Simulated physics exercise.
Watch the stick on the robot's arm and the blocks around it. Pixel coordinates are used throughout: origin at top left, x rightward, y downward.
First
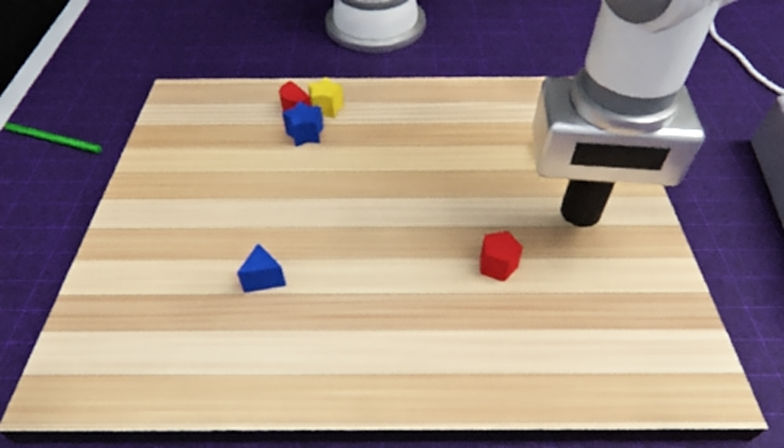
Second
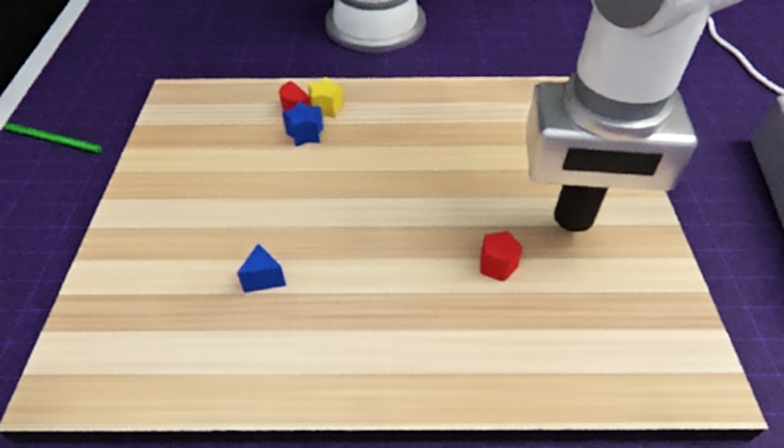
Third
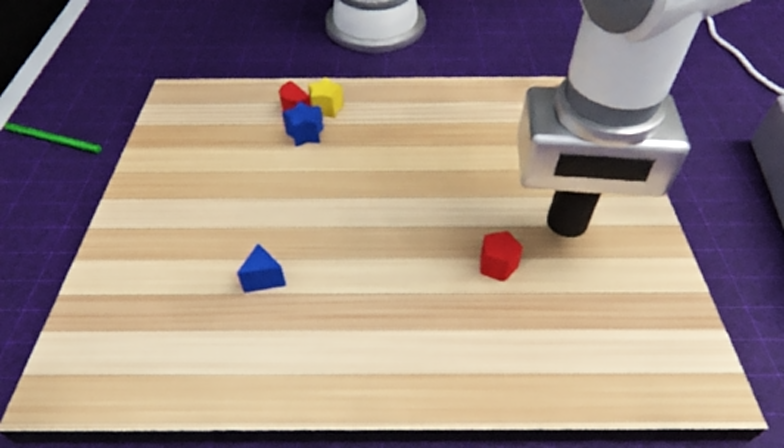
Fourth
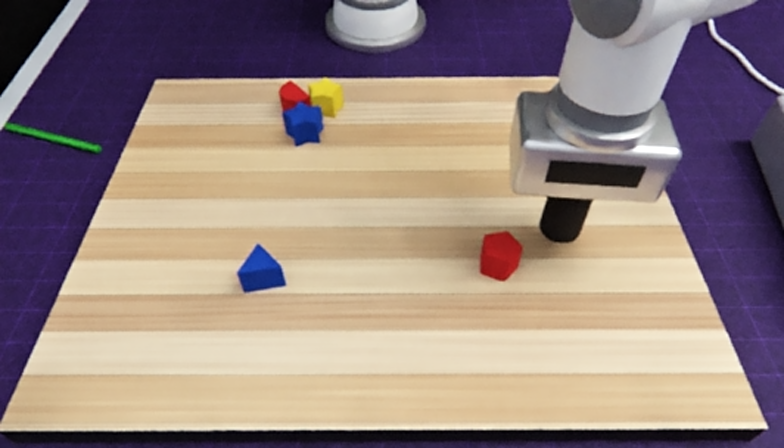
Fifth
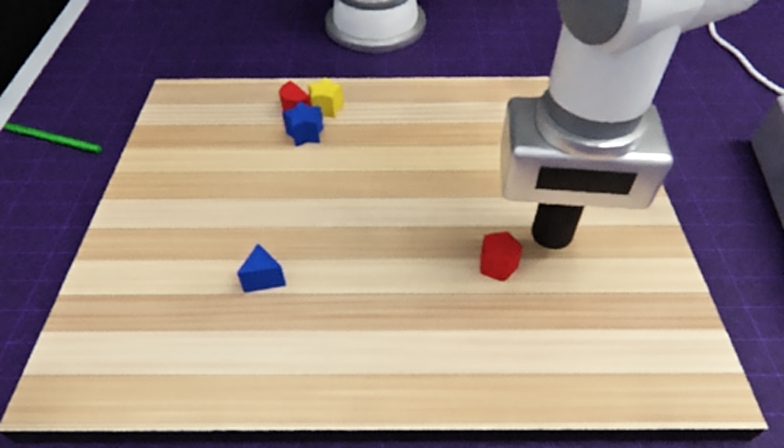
A white and silver robot arm with a black stick reaches over a pale striped wooden board on a purple surface, seen from above at an angle. A red pentagonal block sits right of centre, a blue triangular block lies left, and red, yellow and blue blocks cluster near the back. The arm moves the stick slightly left and nearer, while the blocks and camera stay still.
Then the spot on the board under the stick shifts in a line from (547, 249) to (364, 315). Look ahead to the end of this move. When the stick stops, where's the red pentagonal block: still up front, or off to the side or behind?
The stick still has the red pentagonal block in front of it when the path ends.
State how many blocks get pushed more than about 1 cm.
Once the path ends, one block will have shifted.
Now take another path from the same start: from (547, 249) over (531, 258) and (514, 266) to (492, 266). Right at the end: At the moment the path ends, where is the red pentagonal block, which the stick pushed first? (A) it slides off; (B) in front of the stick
The one that fits is B, in front of the stick.
The first path, step by step. One third of the way, stick (493, 255); red pentagonal block (457, 258), turned 15° clockwise.
Two thirds of the way, stick (428, 278); red pentagonal block (389, 278), turned 30° clockwise.
At the end, stick (363, 301); red pentagonal block (320, 297), turned 35° clockwise.
